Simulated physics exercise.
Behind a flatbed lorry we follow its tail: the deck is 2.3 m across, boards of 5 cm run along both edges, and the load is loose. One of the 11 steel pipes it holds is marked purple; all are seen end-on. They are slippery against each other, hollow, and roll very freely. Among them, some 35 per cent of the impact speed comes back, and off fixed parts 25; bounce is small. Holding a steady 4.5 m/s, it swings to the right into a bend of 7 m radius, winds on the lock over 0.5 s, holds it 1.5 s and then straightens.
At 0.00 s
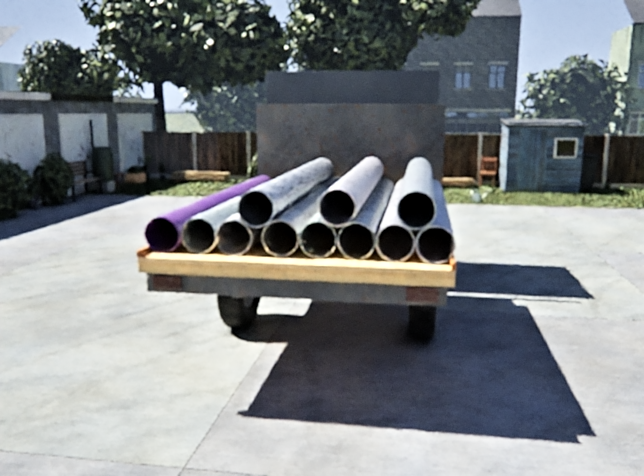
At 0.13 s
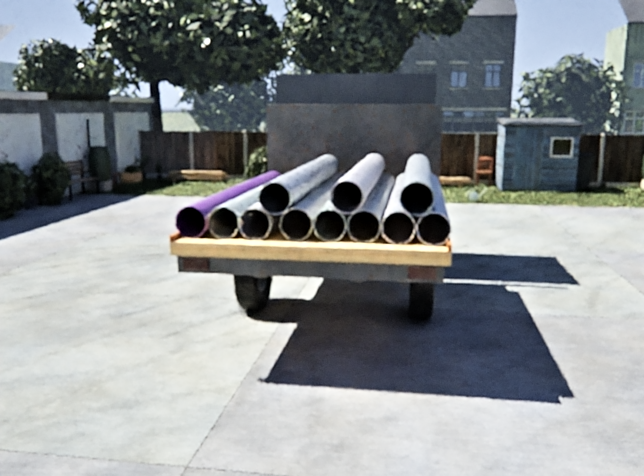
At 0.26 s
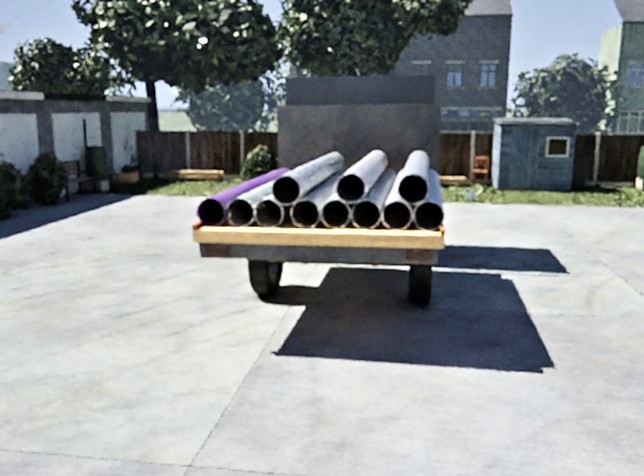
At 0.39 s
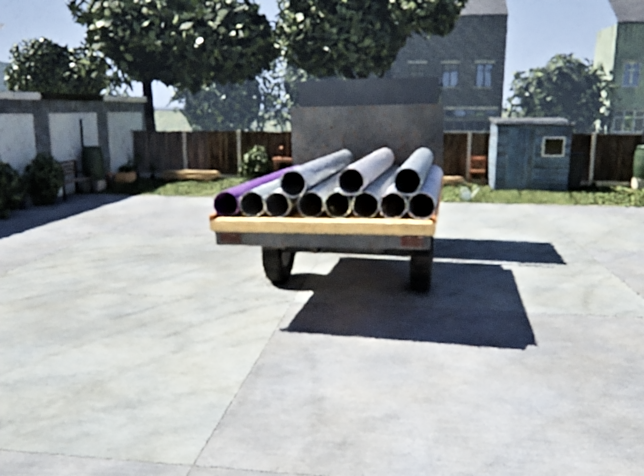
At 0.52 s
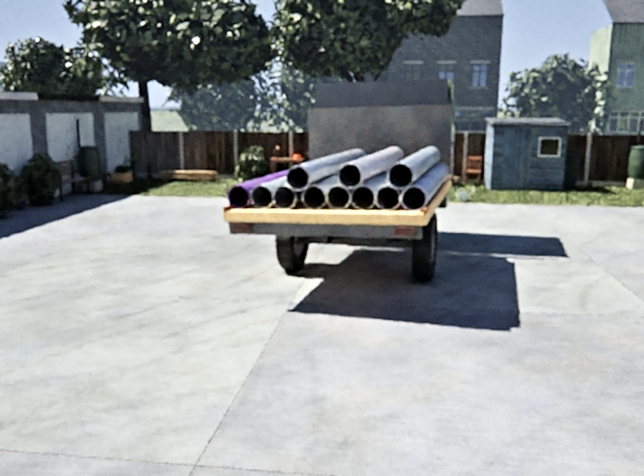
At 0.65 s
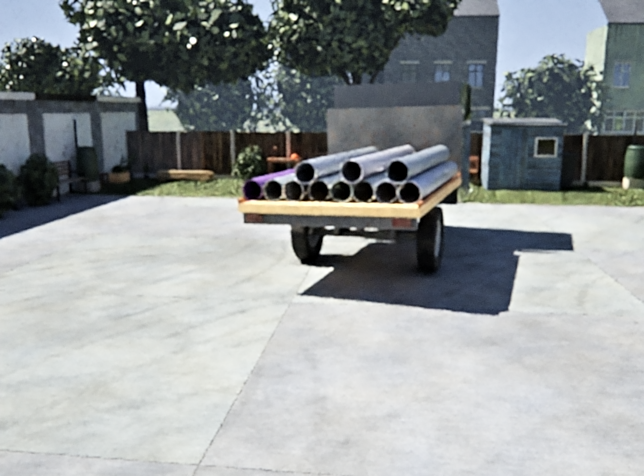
In this clip, a flatbed lorry seen from behind, stacked with grey pipes and one purple pipe at the left, drives away across a paved yard, then turns right as its deck tilts slightly down to the left.
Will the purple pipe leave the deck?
Dumped.
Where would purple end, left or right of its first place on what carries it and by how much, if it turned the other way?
It would finish around 5 centimetres right of its start.
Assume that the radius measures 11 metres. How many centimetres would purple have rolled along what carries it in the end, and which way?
It would end up about 0 cm to the right.
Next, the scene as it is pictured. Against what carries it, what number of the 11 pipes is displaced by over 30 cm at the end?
In total, 11.
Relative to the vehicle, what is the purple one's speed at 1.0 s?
About 0.1 m/s.
Then, 1.0 s in, purple is on the deck, 15 cm from the left edge; 0 gone from the deck.
Then, 1.3 s in, still the same for purple; 0 gone from the deck.
Then, 1.6 s in, purple is on the deck, 5 cm from the left edge, rolling left; 0 gone from the deck.
Then, 2.0 s in, purple is over the left board and falling; 1 gone from the deck.
In the end (4.0 s), purple is over the left board and gone; 4 gone from the deck.
